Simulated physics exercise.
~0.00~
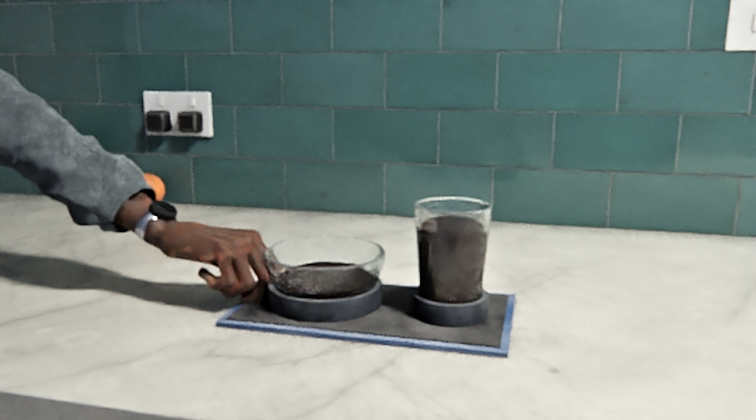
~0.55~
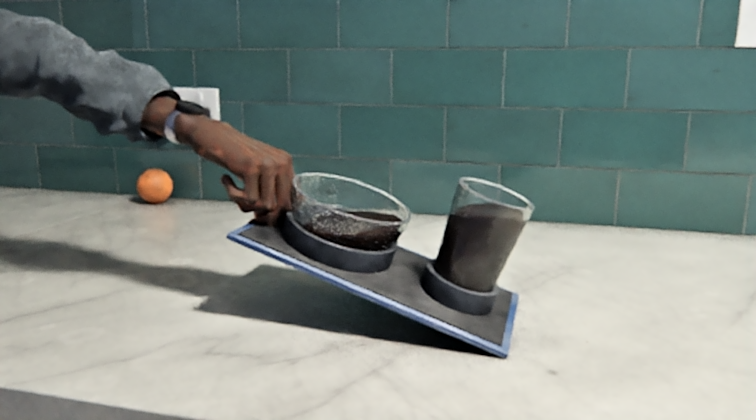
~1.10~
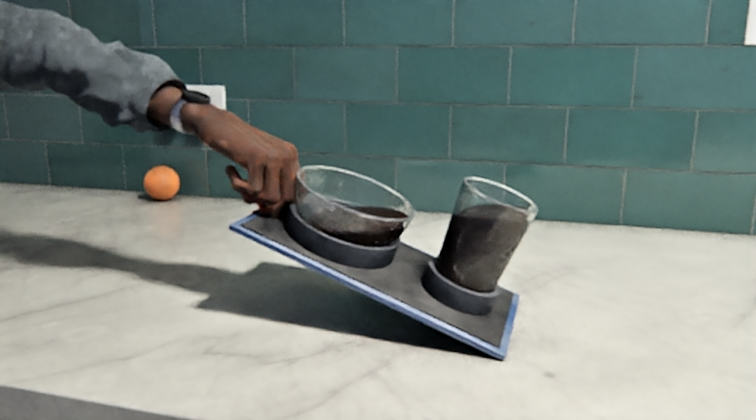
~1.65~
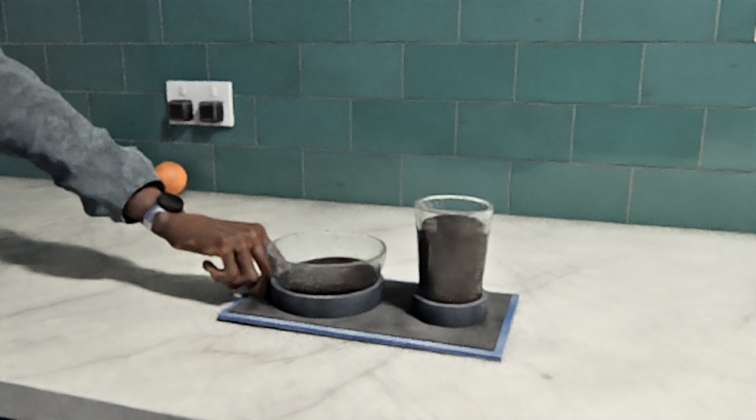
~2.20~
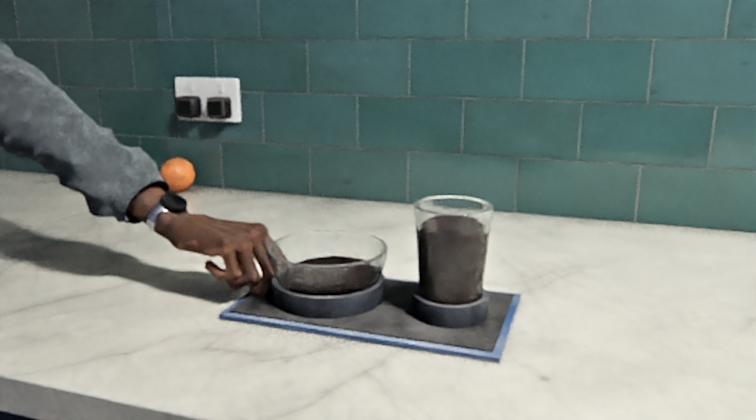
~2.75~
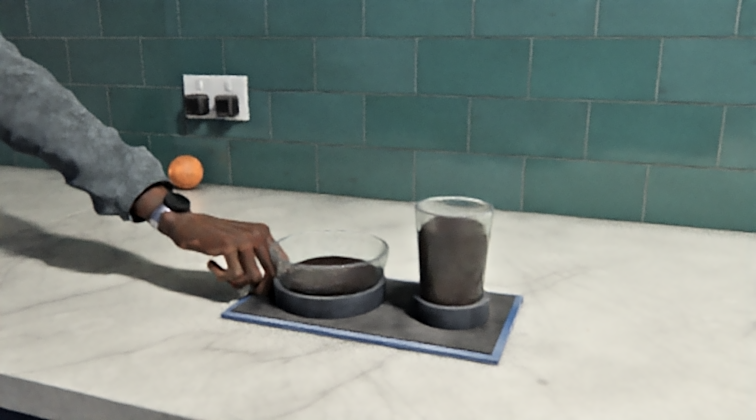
A hand tilting a tray holding a glass bowl and slim glass of dark liquid, then lowering it flat without visible spills.
